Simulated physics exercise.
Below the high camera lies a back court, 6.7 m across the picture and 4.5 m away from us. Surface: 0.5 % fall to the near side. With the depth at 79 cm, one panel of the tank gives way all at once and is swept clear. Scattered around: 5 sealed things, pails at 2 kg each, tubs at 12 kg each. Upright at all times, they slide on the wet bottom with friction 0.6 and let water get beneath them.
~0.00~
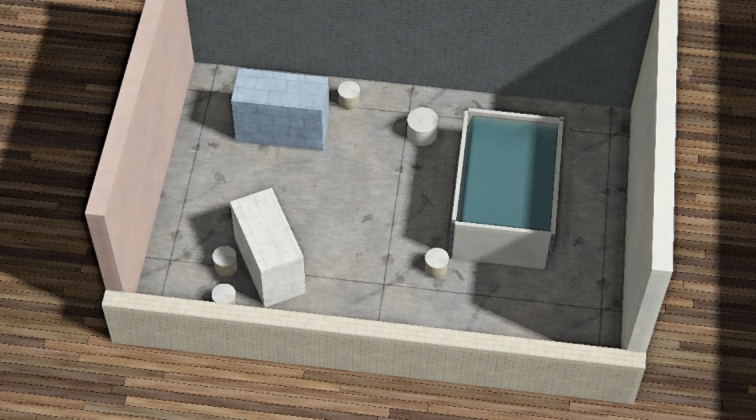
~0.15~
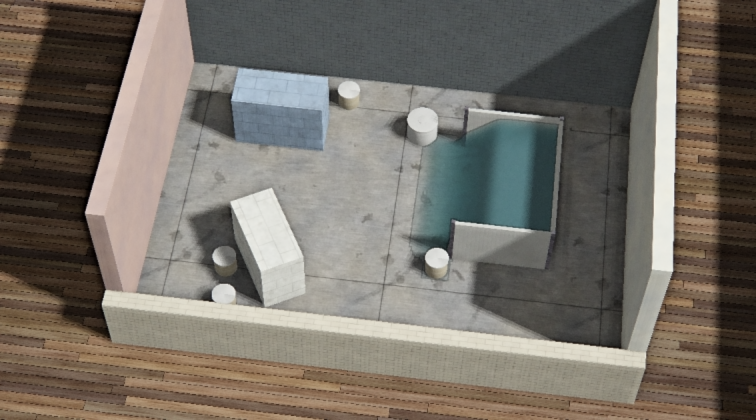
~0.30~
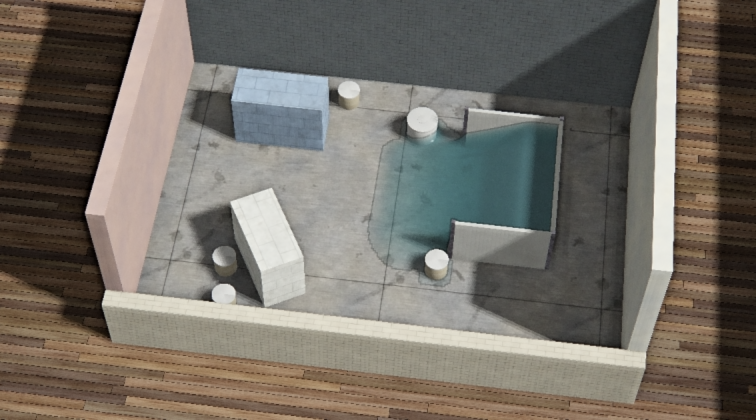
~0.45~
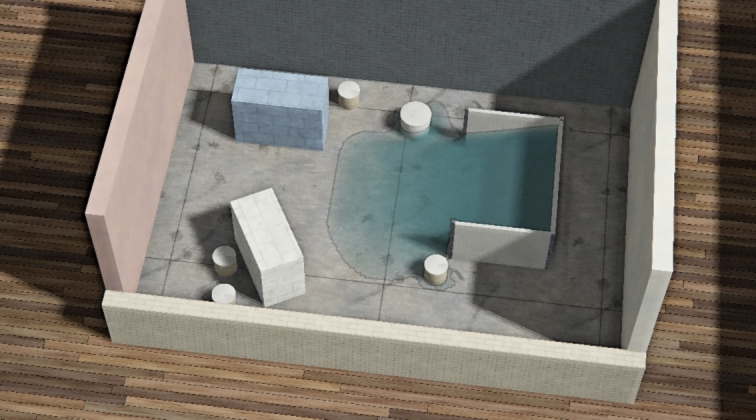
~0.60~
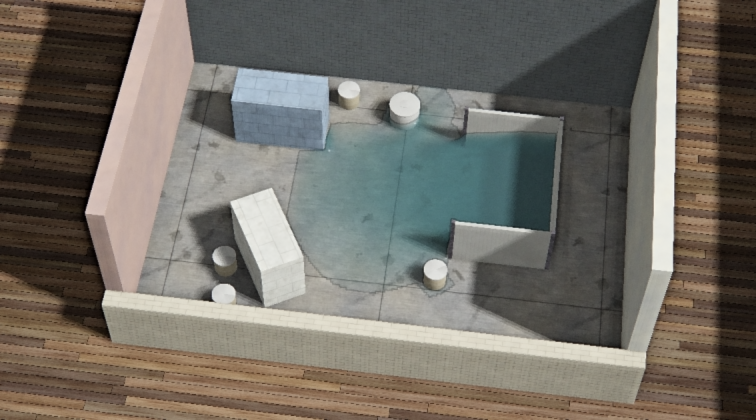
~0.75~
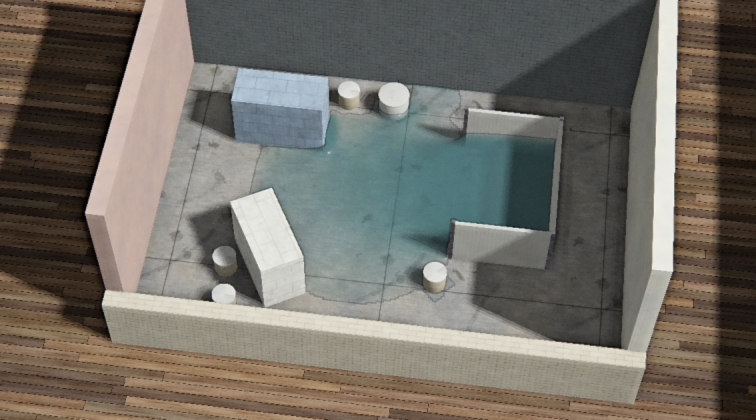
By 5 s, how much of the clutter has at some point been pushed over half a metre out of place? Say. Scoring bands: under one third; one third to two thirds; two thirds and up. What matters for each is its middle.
Band: Two thirds and up.
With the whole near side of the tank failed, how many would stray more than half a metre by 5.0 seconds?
3.
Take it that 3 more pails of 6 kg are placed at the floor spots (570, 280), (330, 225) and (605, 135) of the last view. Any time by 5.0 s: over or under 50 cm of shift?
Order as listed: Inside half a metre / beyond half a metre / inside half a metre.
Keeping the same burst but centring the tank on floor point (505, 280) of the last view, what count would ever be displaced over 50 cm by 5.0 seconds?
Then 5.
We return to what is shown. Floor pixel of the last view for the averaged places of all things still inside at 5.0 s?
It works out to somewhere near (272, 195) on the floor.
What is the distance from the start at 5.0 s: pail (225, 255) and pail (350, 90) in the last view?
First: 60 cm. Second: 150 cm.
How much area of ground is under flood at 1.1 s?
Some 14 m2.
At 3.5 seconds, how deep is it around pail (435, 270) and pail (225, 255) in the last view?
About 2 and 10 cm.
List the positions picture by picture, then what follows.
The first picture shows a tub at (423, 120) rests on the ground; a pail at (437, 258) rests on the ground; 2.5 m2 under water; 0 of 5 have shifted.
The second picture shows a tub at (423, 120) rests on the ground; a pail at (437, 258) rests on the ground; 3.6 m2 under water; 0 of 5 have shifted.
The third picture shows a tub at (423, 119) rests on the ground; a pail at (437, 259), on the bottom; water covers 5.1 m2; 0 of 5 have shifted.
The fourth picture shows a tub at (416, 114) rests on the ground, 15 cm from its start; a pail at (436, 264) rests on the ground, 11 cm from its start; 6.8 m2 under water; 2 of 5 have shifted.
The fifth picture shows a tub at (405, 104) rests on the ground, 39 cm from its start; a pail at (436, 269) rests on the ground, 19 cm from its start; 8.8 m2 under water; 2 of 5 have shifted.
The sixth picture shows a tub at (394, 94), on the bottom, 63 cm from its start; a pail at (435, 272), on the bottom, 23 cm from its start; 10.5 m2 under water; 2 of 5 have shifted.
After 1.1 s 1 of 5 are over 50 cm from their spots; 1 afloat.
After 2.2 s 2 of 5 are over 50 cm from their spots; 1 afloat.
After 3.5 s 3 of 5 are over 50 cm from their spots; 4 afloat.
After 5.0 s 4 of 5 are over 50 cm from their spots, and 4 have been at some point; 4 afloat.
